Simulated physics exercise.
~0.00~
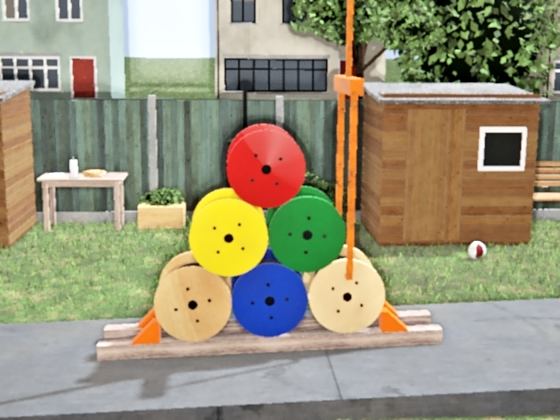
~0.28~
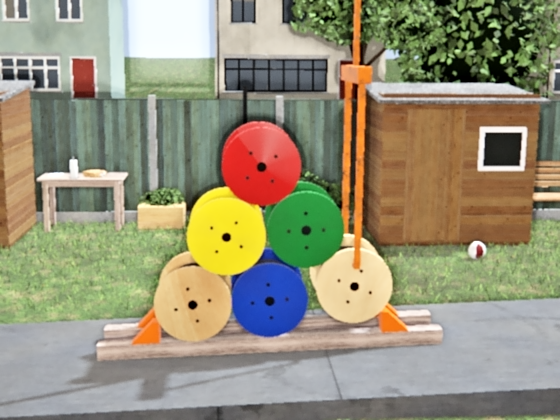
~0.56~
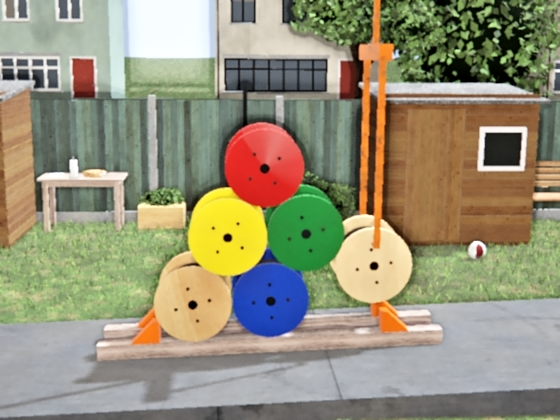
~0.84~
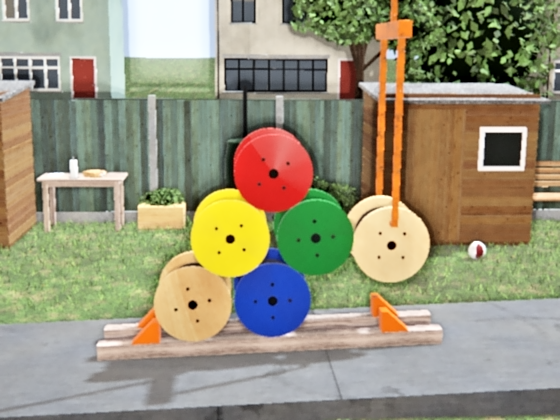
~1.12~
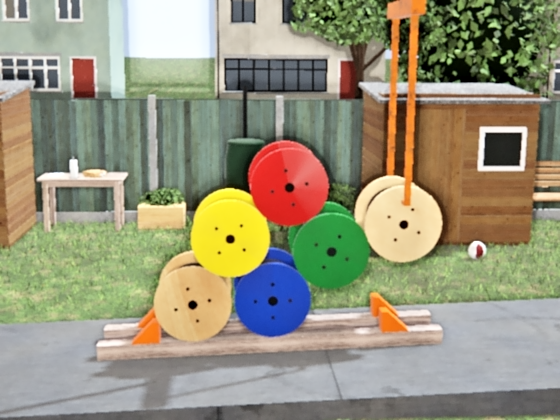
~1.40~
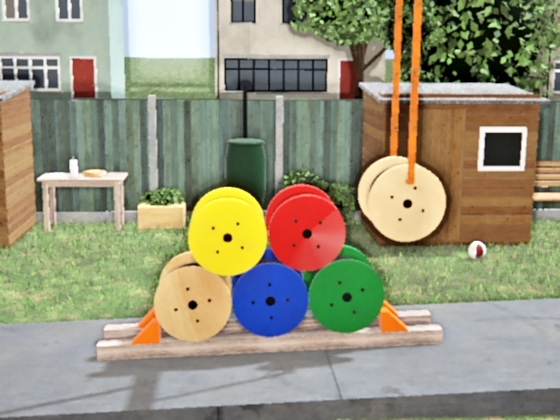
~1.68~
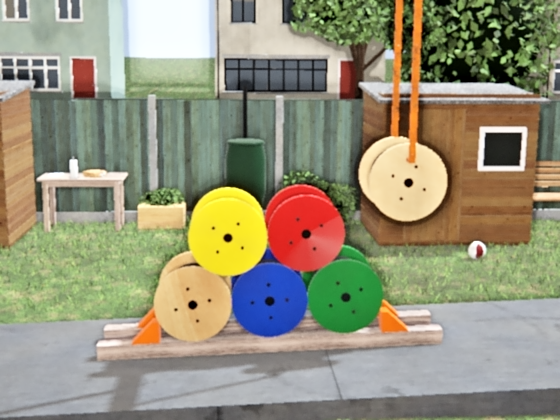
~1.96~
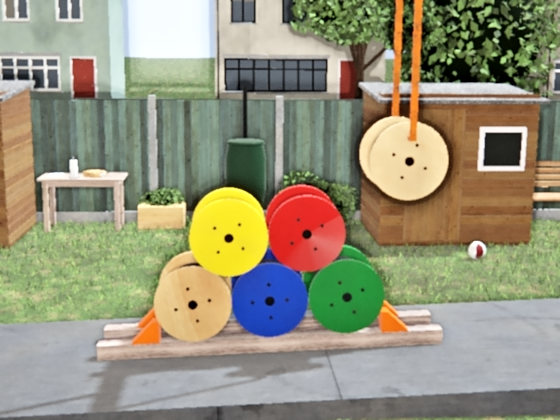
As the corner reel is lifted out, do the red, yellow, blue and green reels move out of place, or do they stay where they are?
The red and green reels both move out of place, each dropping down to the right into a lower spot. The yellow and blue reels stay where they are.
